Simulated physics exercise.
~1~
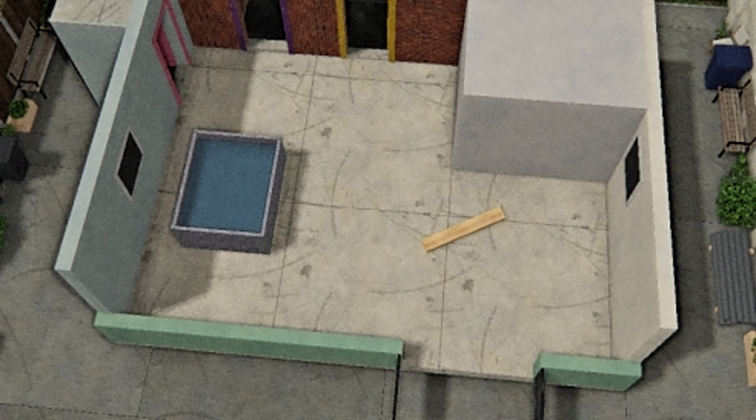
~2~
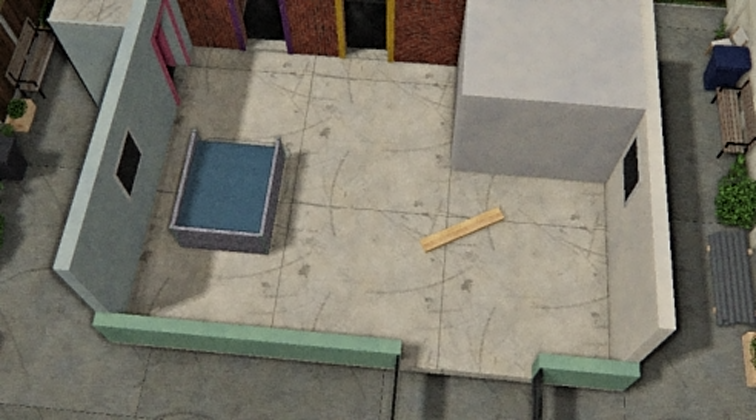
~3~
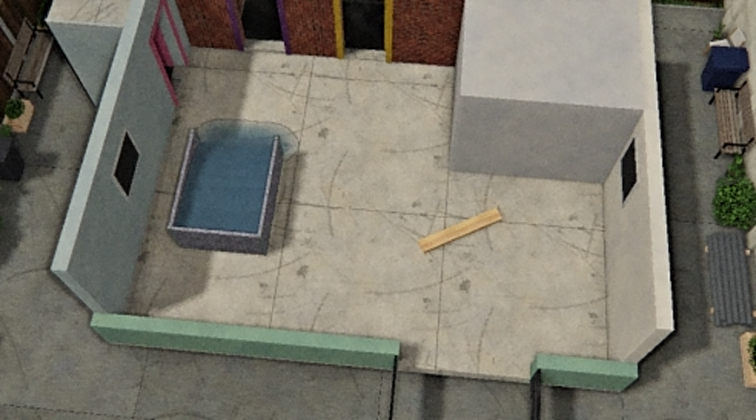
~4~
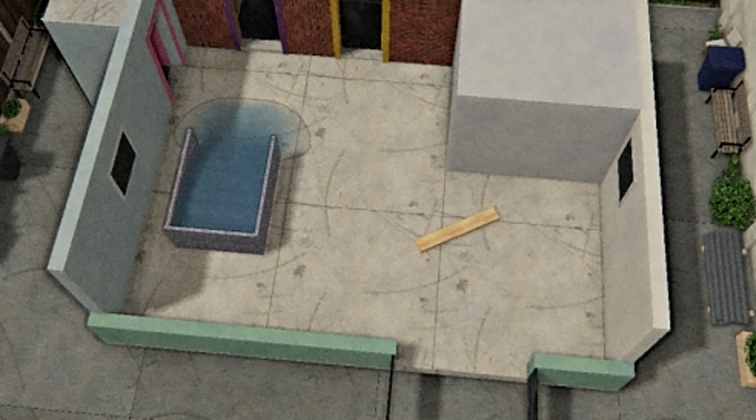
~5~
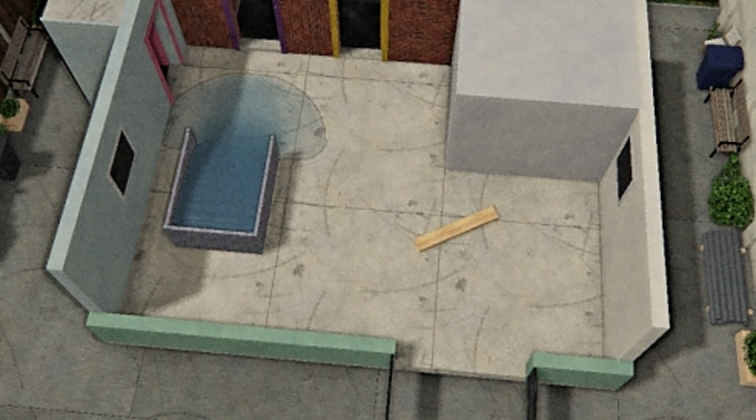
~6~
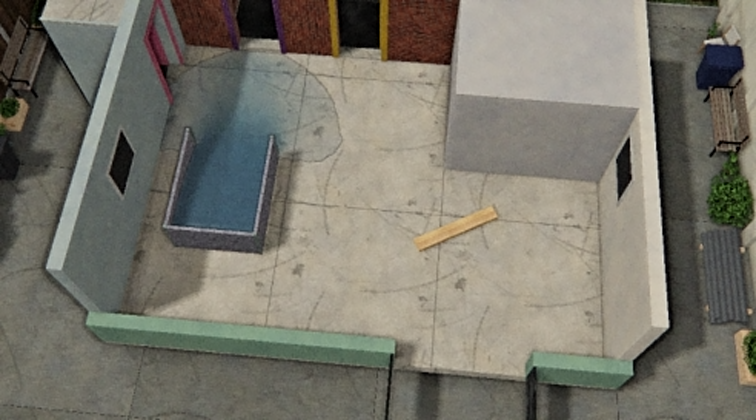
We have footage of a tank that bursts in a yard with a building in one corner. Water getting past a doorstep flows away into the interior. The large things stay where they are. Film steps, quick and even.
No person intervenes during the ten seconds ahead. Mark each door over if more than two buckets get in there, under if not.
Pink door: Over, yellow door: Over, purple door: Over.
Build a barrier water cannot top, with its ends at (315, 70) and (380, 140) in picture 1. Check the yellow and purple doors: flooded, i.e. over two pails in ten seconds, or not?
Note - yellow door safe / purple door inundated.
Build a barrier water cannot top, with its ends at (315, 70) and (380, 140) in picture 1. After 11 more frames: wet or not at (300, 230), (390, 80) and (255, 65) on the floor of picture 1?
Untouched; submerged; submerged.
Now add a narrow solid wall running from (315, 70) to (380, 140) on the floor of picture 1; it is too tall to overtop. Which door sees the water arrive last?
The yellow-painted one.
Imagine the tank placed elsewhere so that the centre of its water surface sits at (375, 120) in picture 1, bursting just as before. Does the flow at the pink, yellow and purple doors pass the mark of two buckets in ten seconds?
I'd say pink door crosses the threshold, yellow door crosses the threshold, and purple door misses the threshold.
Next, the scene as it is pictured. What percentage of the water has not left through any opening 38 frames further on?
My figure is close to 66 percent.
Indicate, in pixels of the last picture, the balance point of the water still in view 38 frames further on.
My guess is about (309, 135).
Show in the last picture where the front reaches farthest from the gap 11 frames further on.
The farthest point of the front sits at (448, 70).
A moment on, water covers 20 % of the floor; the pink door under two buckets in, the yellow door wet at the sill, nothing in, the purple door far over two buckets in.
Next, water covers 25 % of the floor; the pink door far over two buckets in, the yellow door over two buckets in, the purple door far over two buckets in.
Then, water covers 30 % of the floor; the pink door far over two buckets in, the yellow door over two buckets in, the purple door far over two buckets in.
Later, water covers 50 % of the floor; the pink door far over two buckets in, the yellow door over two buckets in, the purple door far over two buckets in.
In the end, water covers 75 % of the floor; the pink door far over two buckets in, the yellow door over two buckets in, the purple door far over two buckets in.
